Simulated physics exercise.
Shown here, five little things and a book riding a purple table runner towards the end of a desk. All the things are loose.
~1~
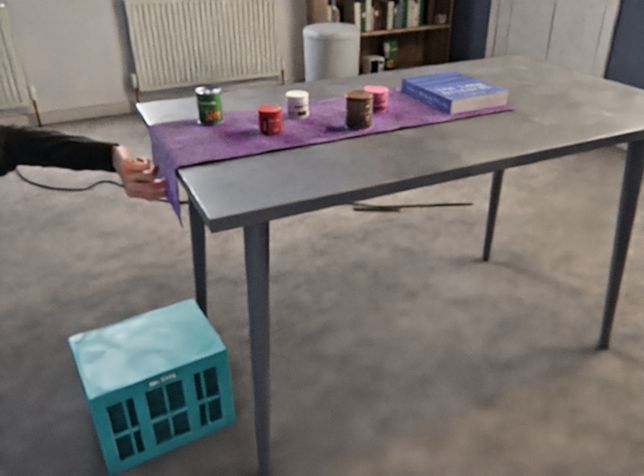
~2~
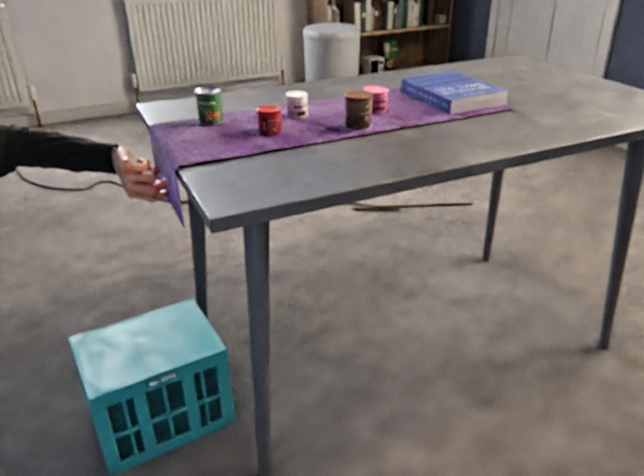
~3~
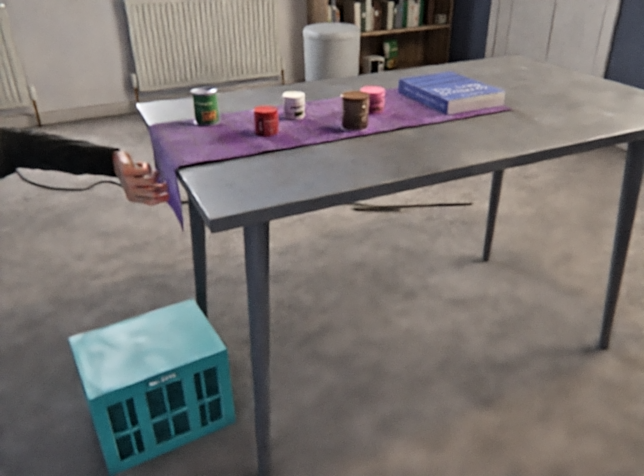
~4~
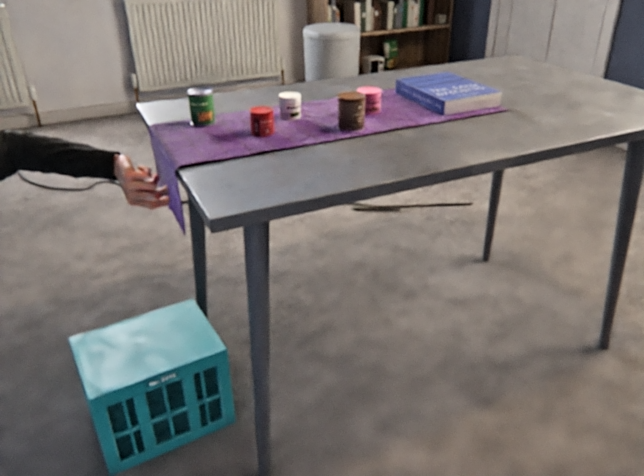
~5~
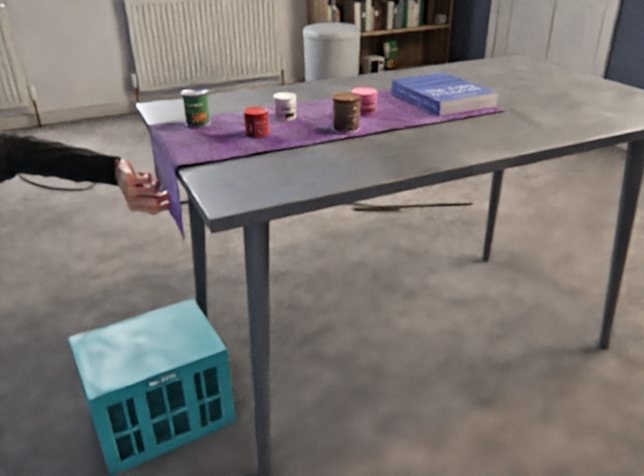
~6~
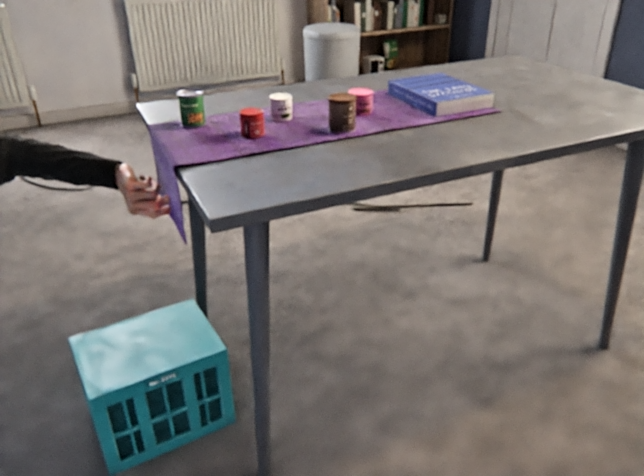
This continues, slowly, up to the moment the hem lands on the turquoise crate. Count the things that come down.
The count of fallen things is three.
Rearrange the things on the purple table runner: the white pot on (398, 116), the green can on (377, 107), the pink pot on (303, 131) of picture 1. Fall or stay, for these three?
The white pot remains up; the green can keeps its place on top; the pink pot falls.
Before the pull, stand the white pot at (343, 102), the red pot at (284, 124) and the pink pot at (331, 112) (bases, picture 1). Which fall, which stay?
The white pot holds on; the red pot goes over; the pink pot stays on.
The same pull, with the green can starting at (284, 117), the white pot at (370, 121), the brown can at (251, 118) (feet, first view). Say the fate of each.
The green can is carried off; the white pot survives; the brown can goes over.
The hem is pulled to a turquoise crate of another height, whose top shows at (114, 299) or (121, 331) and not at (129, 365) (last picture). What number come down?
In that case 1 and 2.
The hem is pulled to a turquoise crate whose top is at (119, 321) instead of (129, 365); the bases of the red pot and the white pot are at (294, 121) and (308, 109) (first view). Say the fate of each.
The red pot does not fall, the white pot survives.
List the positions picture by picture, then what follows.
Hem (184, 228); green can (208, 90); red pot (270, 108); white pot (297, 94); brown can (359, 94); pink pot (376, 89); top of the crate (129, 365), in the first frame.
Hem (185, 228); green can (208, 90), in the second frame.
Hem (184, 232); red pot (265, 109), in the third frame.
Hem (185, 236); white pot (290, 95); top of the crate (129, 365), in the fourth frame.
Hem (185, 242); brown can (346, 96), in the fifth frame.
Hem (187, 245); green can (190, 92); red pot (251, 111); white pot (280, 96); brown can (342, 96); pink pot (361, 91), in the sixth frame.
A little later, hem near (178, 275); green can gone.
Next, hem near (183, 317); green can and red pot gone.
When it is over, hem on the crate; green can, red pot and white pot gone. It carries off three.
